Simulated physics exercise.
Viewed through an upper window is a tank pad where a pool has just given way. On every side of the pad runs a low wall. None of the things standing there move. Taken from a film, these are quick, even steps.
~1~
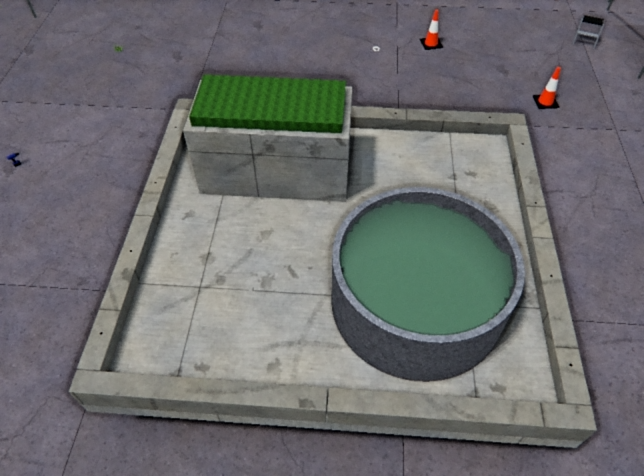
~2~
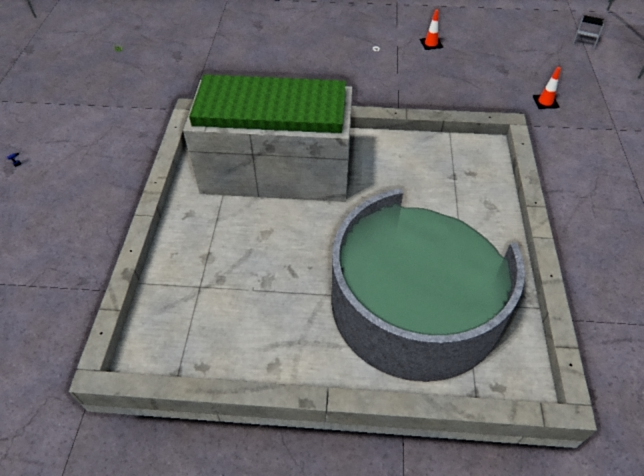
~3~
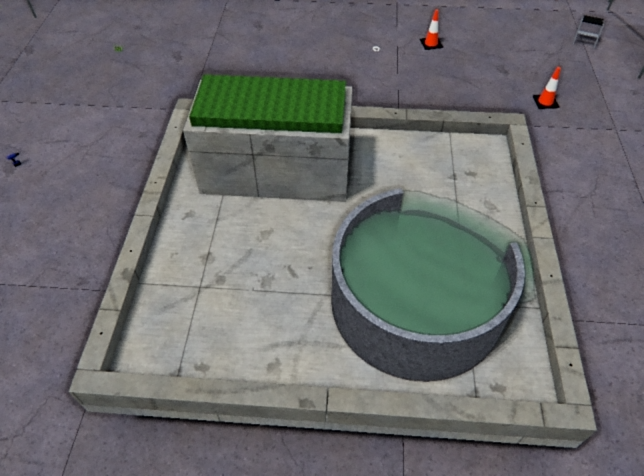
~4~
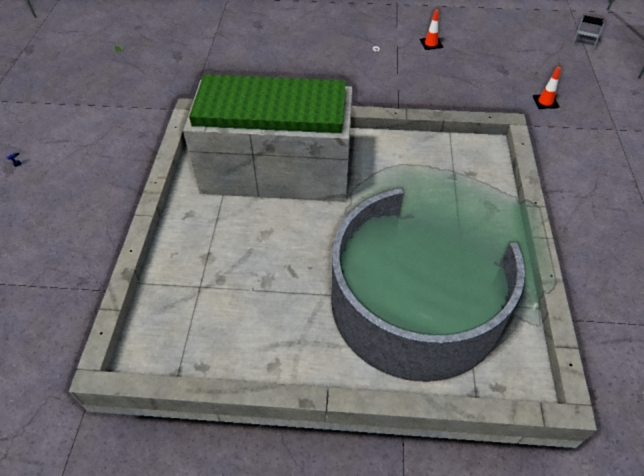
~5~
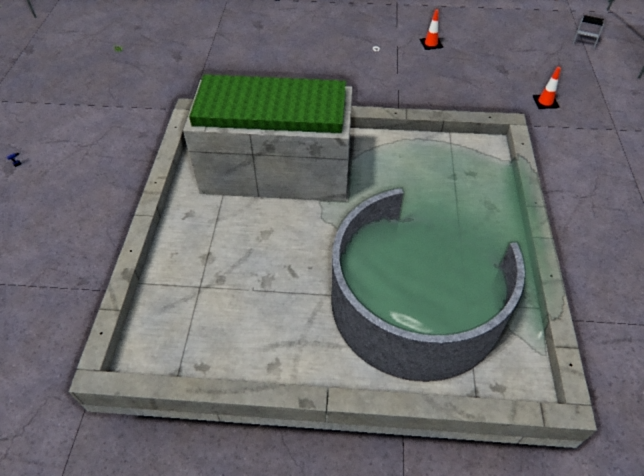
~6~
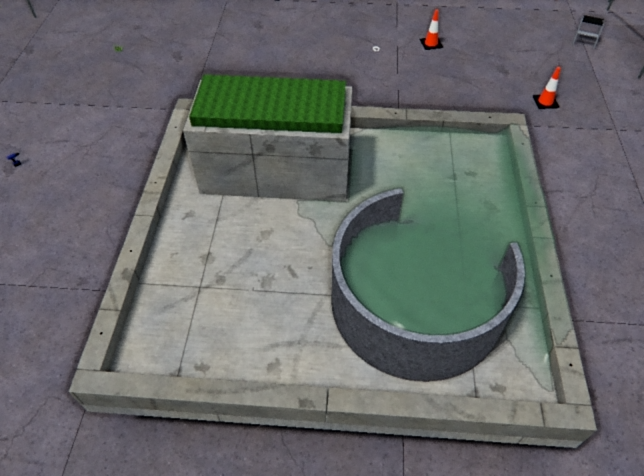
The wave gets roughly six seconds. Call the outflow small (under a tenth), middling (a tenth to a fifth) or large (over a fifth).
Large.
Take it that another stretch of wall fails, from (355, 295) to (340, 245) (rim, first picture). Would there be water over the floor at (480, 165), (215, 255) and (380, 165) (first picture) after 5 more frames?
Taking them as listed, I'd say unwetted, drenched and unwetted.
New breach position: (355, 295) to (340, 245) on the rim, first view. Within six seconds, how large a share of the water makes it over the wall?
Some 16 in a hundred.
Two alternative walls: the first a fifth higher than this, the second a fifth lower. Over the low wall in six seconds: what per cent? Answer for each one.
The first case gives roughly 22 in a hundred and the second roughly 38 in a hundred.
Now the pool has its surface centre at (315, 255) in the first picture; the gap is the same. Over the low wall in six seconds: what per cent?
By my count it comes to roughly 14 percent.
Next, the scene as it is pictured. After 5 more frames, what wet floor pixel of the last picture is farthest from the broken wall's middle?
Roughly (268, 125).
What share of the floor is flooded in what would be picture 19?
Close to 50 in a hundred, I think.
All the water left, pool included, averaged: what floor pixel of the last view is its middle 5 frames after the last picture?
It is near (435, 239).
A moment on, water covers 40 % of the floor; the low wall has let 3 % over.
Next, water covers 40 % of the floor; the low wall has let 8 % over.
Then, water covers 45 % of the floor; the low wall has let 24 % over.
Later, water covers 65 % of the floor; the low wall has let 29 % over.
In the end, water covers 75 % of the floor; the low wall has let 30 % over.
